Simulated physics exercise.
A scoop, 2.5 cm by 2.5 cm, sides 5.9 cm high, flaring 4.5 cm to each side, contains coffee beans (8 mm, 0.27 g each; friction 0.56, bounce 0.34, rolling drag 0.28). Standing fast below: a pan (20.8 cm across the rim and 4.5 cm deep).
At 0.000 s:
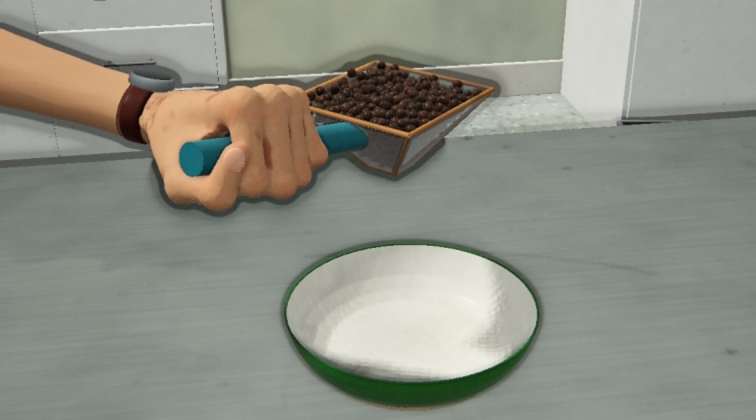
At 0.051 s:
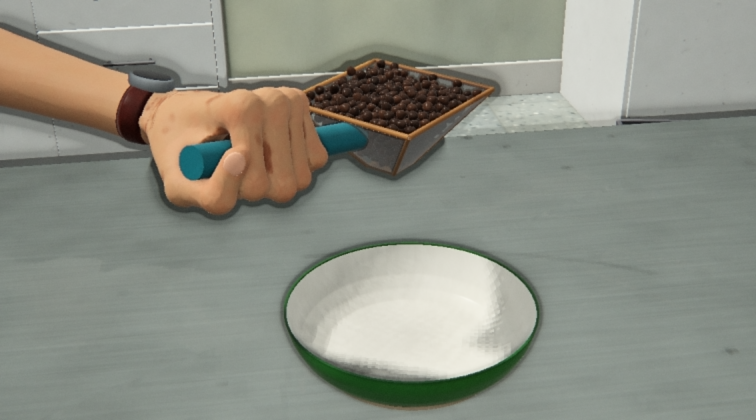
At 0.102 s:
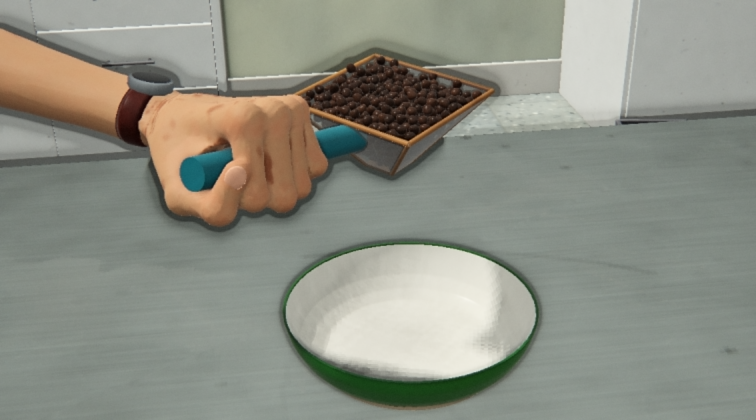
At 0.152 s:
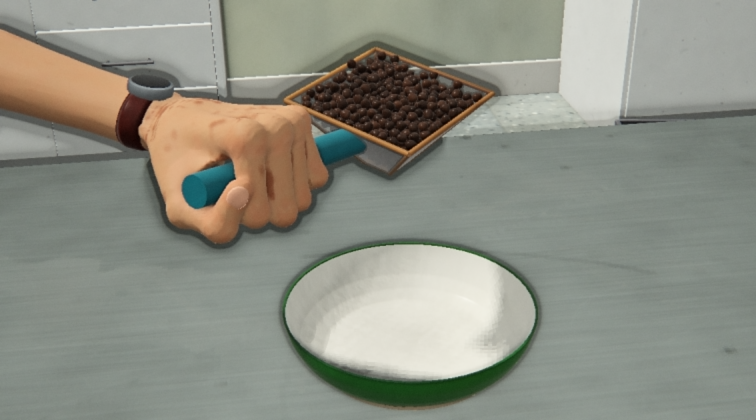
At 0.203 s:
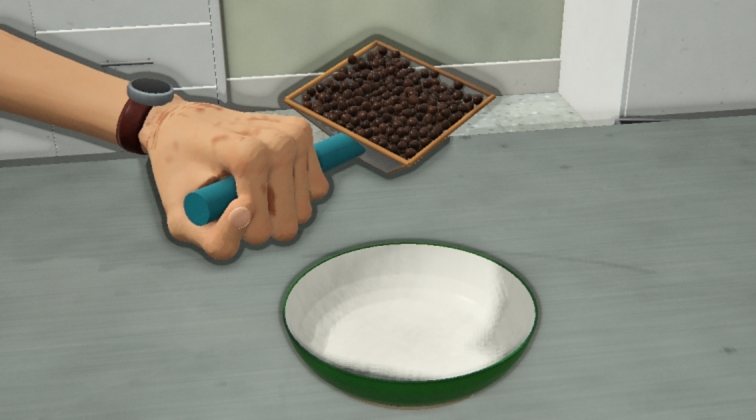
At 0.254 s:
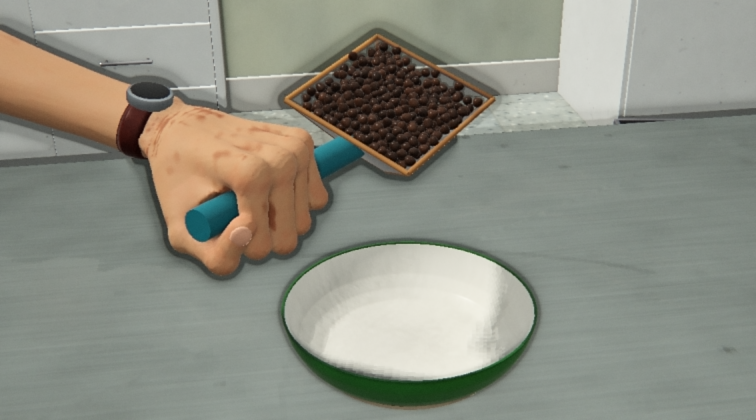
A hand gripping a teal handle gradually tilts a scoop of dark beans forward.
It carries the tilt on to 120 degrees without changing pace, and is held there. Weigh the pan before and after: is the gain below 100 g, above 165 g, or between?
Load: Large.
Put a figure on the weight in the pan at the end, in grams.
About 210 g.
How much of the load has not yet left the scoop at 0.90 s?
Some 35 per cent of the load.
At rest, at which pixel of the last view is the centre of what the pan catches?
At about (410, 357).
Then, at 0.61 s, tilt 57 degrees; 0 g in the pan, scoop holds 100 %.
After 0.90 s, tilt 86 degrees; 67 g in the pan, scoop holds 35 %.
After 1.18 s, tilt 115 degrees; 211 g in the pan, scoop holds 0 %.
After 1.44 s, tilt 120 degrees; 211 g in the pan, scoop holds 0 %.
By 1.7 s all is still; 211 g in the pan, scoop holds 0 %.
